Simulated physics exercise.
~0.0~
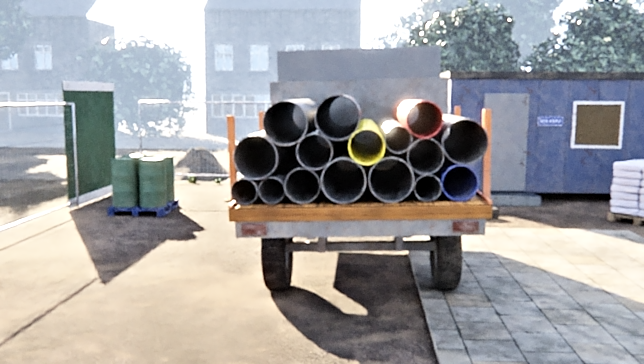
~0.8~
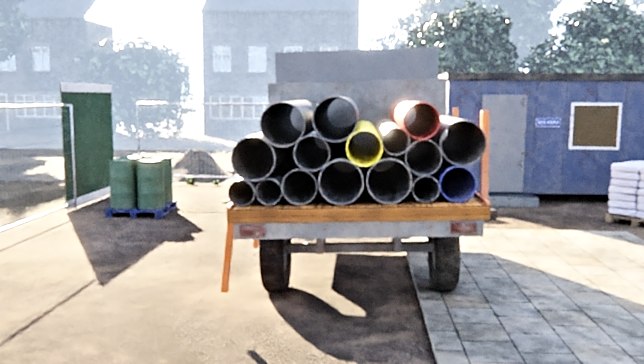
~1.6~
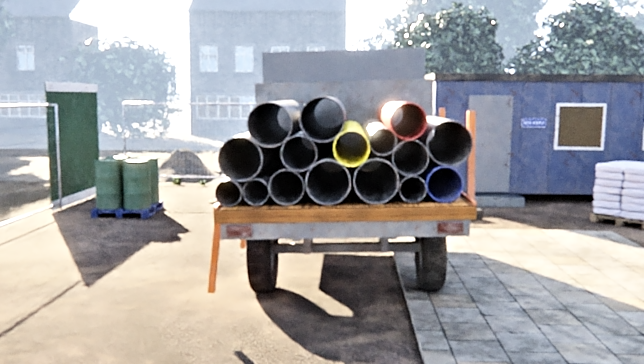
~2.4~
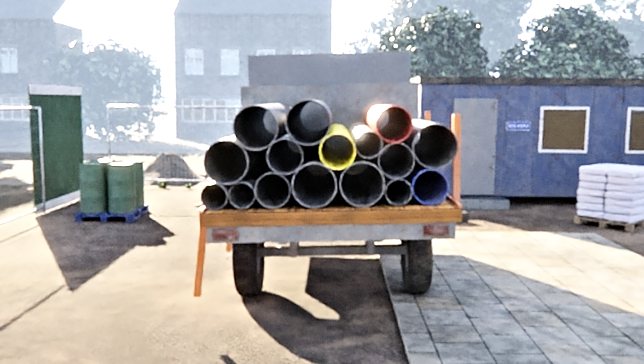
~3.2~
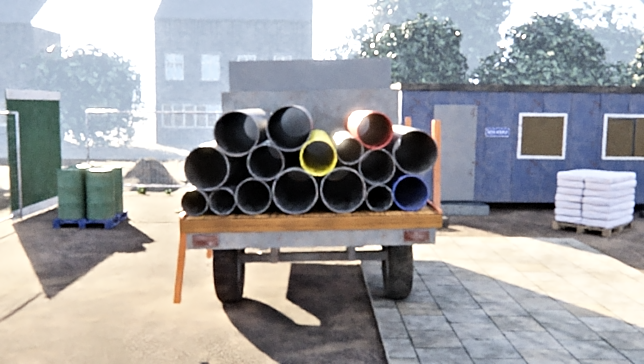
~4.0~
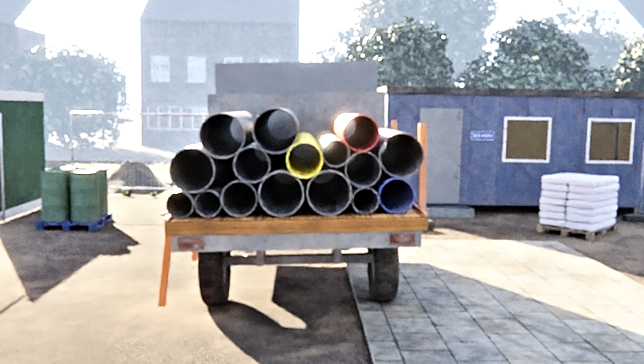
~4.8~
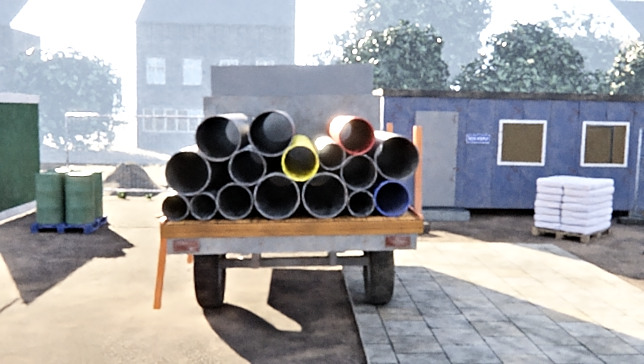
In a sunlit yard beside a blue site cabin, a flatbed stood stacked with hollow pipes, mostly dark with one red, one yellow and one blue, when the left-hand posts swung down; the view drifted right, and the whole pile stayed on the deck.
